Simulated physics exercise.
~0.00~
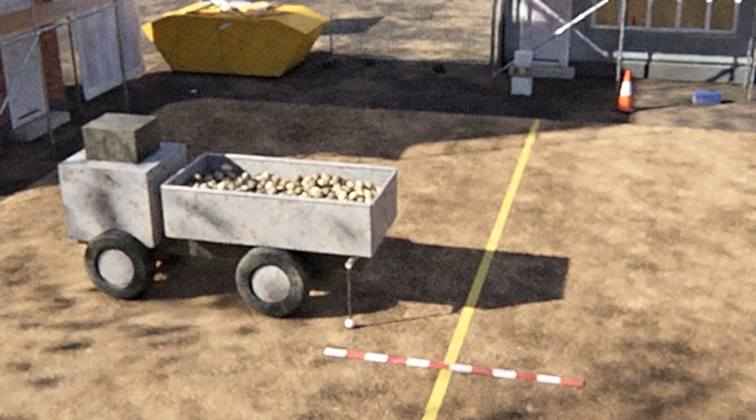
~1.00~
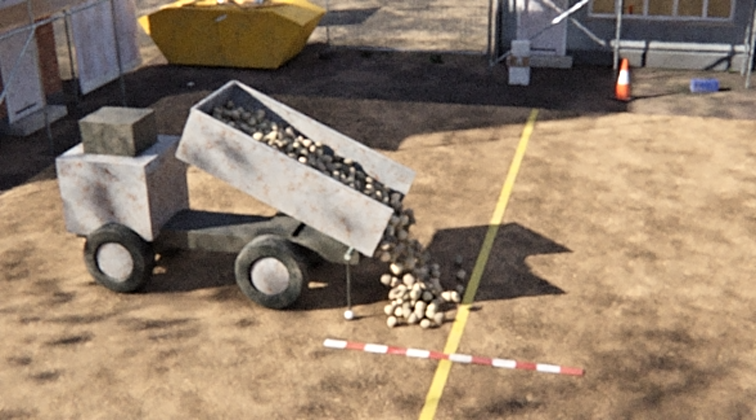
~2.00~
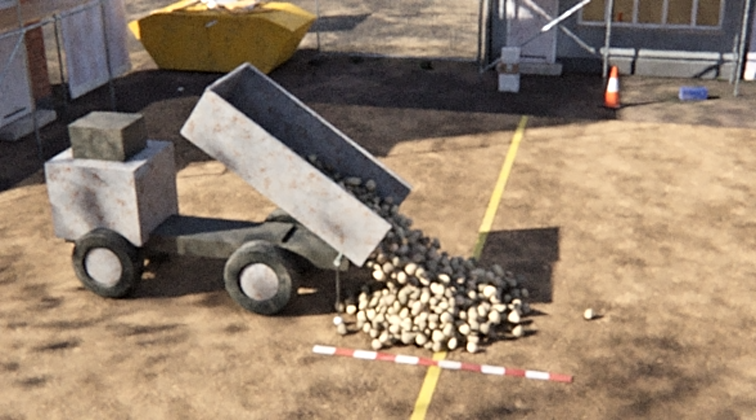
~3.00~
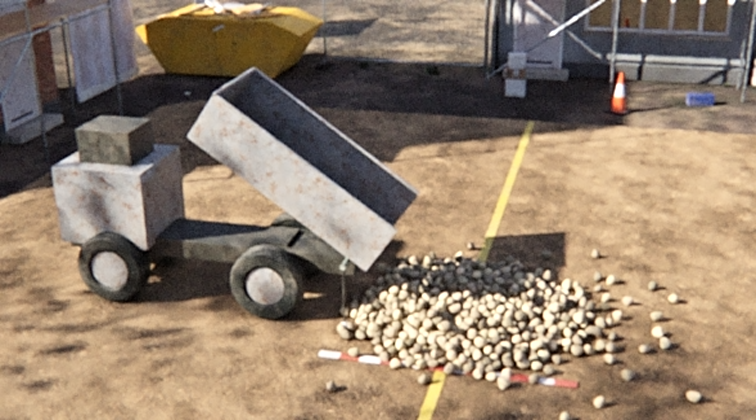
A pale grey tipping trailer loaded with smooth, cream-coloured stones stands at the left of a sunlit, bare-earth building site, seen from above and to the side by a slightly swaying camera. A yellow line crosses the ground to its right, near a red and white banded pole, with a yellow skip, fencing and an orange cone behind. The bed tilts up steeply, and stones pour from its lower right end into a heap. The bed then holds still while the rest slide out, spreading over the line and partly covering the pole. Finally the bed is empty, with the broad pile lying on both sides of the line and a few stray stones scattered to the right.
